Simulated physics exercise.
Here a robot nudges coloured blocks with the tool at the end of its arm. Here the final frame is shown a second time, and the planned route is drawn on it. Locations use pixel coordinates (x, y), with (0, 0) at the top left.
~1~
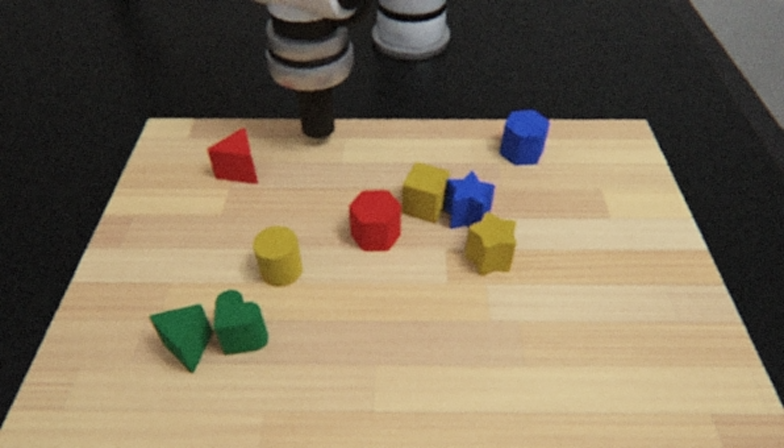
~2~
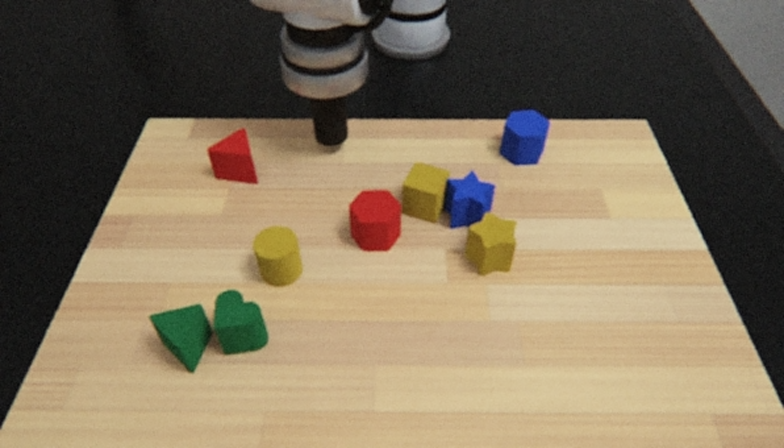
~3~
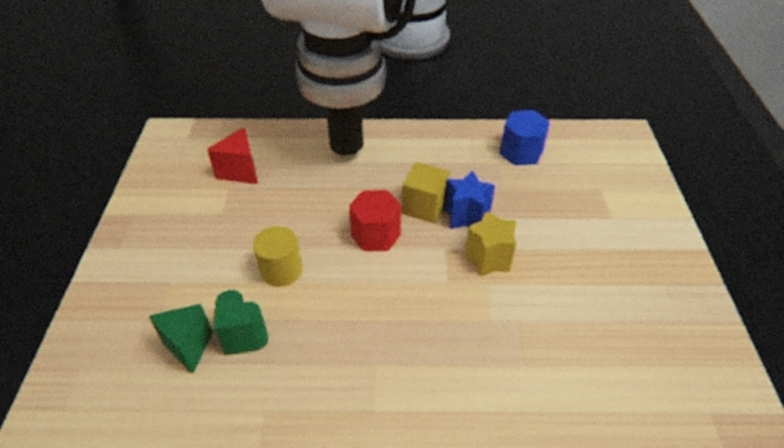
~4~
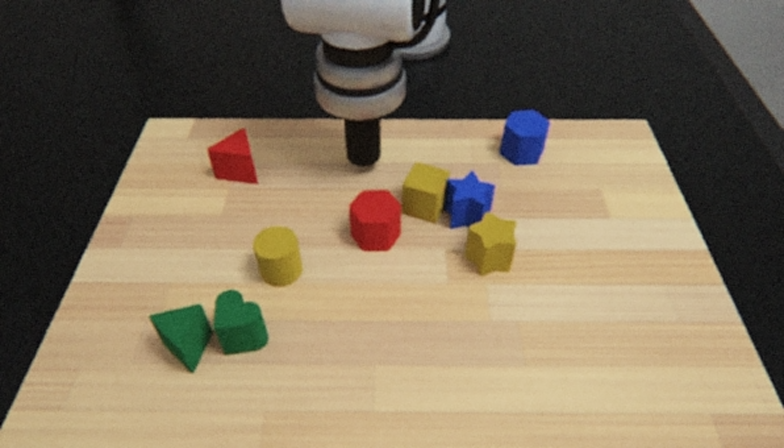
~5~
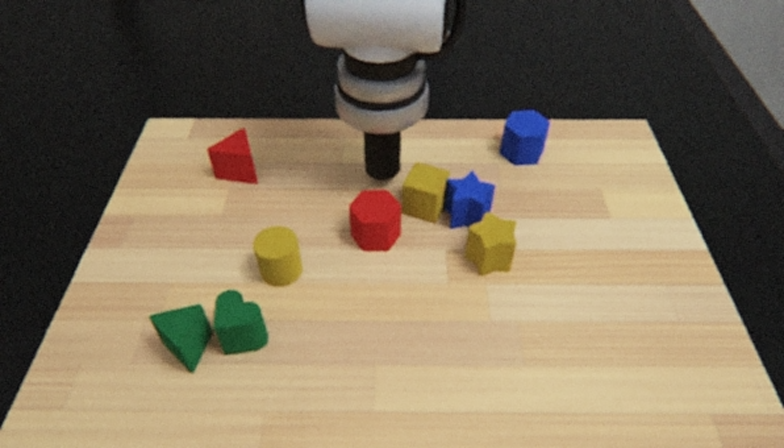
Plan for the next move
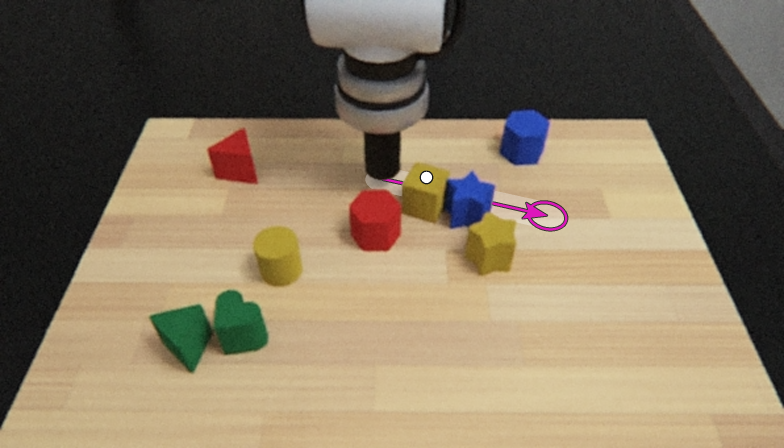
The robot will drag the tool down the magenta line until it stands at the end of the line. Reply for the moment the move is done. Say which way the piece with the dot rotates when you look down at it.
Looking down on the board, it turns clockwise.
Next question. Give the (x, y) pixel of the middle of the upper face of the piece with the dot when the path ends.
At (443, 191).
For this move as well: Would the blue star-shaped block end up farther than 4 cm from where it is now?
I believe not.
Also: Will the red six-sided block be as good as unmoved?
Going by the path, yes.
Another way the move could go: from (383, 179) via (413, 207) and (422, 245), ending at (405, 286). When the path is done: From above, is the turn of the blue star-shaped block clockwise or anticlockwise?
Direction: Anticlockwise.
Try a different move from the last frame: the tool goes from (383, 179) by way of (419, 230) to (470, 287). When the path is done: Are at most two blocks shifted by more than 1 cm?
Yes, it checks out.
The line goes from (383, 179) to (547, 216); the dot is on the yellow square piece.
What follows on the original path. One third of the way, tool at (437, 180); yellow square piece at (441, 187), turned 60° clockwise; blue star-shaped block at (481, 197), turned 50° anticlockwise.
Two thirds of the way, tool at (492, 192); yellow square piece at (443, 191), turned 75° clockwise; blue star-shaped block at (486, 200), turned 40° anticlockwise; yellow star-shaped block at (499, 231).
At the end, tool at (550, 205); red six-sided block unmoved; yellow square piece at (443, 191), turned 75° clockwise; blue star-shaped block at (488, 201), turned 30° anticlockwise; yellow star-shaped block at (499, 231).
